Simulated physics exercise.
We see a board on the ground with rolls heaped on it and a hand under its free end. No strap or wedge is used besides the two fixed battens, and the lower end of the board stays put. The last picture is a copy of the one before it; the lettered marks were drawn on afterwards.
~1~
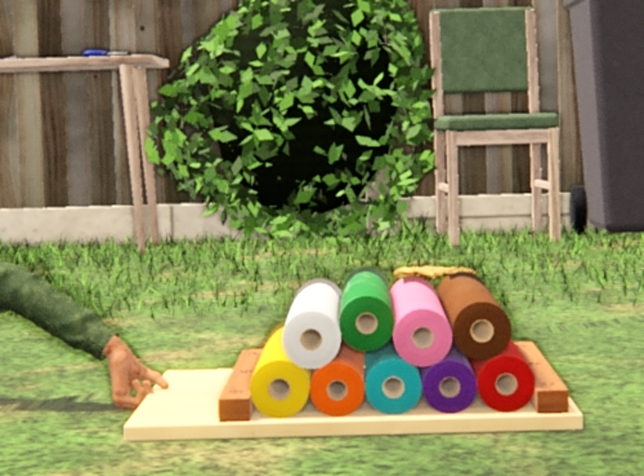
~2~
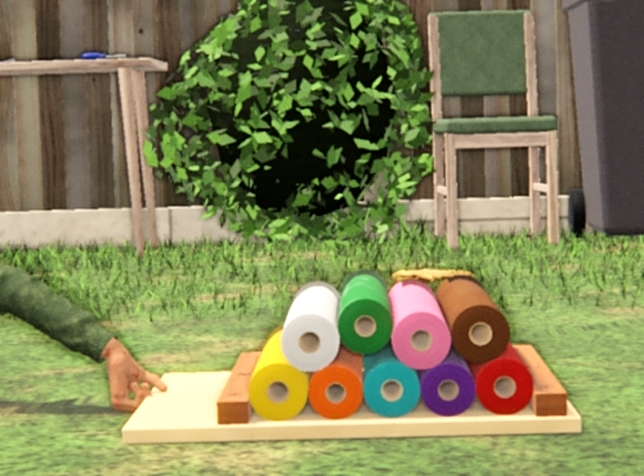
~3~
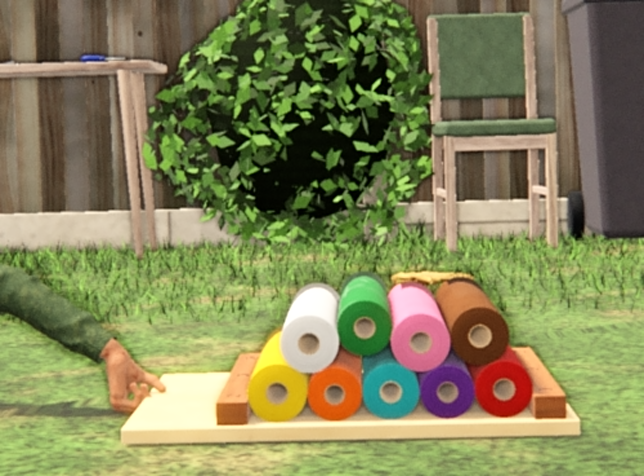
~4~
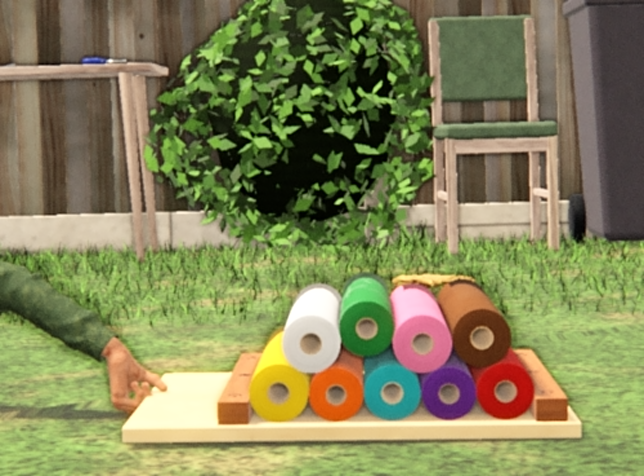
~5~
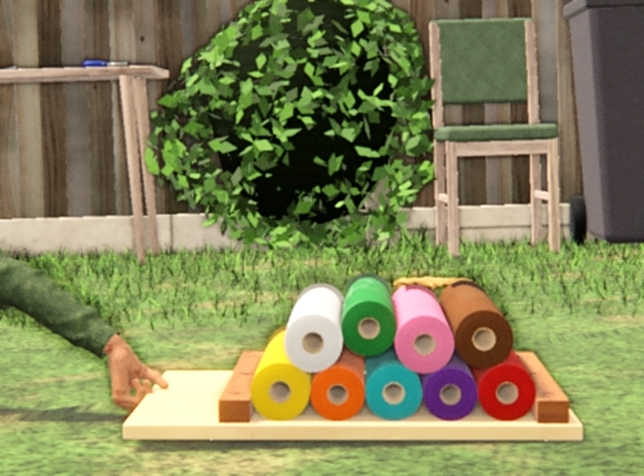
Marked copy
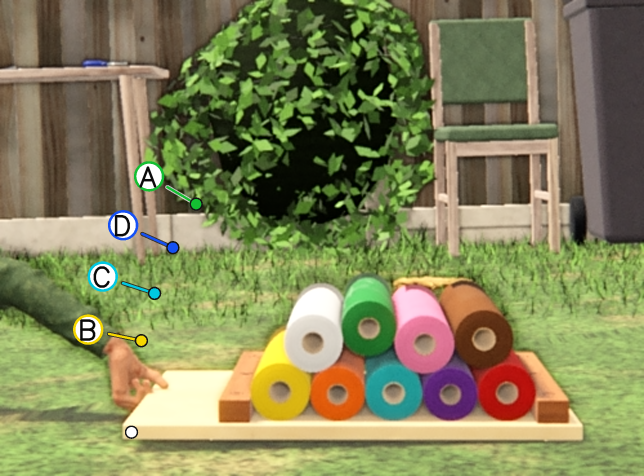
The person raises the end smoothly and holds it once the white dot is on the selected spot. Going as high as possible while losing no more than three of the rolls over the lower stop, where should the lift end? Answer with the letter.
No higher than C.
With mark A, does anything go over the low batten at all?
At A: Yes.
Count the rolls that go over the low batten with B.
With B, none.
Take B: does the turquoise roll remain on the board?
Yes.
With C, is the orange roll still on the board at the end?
The orange roll: Yes.
On the copy, A at (196, 204); B at (141, 340); C at (154, 293); D at (173, 248); the white dot at (131, 432).
On C. First, board at 16°.
Then, board at 20°.
Finally, board at 20°, two over the low batten (pink, brown).
By contrast, A four over the low batten (pink, brown, white, green); B none over the low batten; D four over the low batten (pink, brown, white, green).
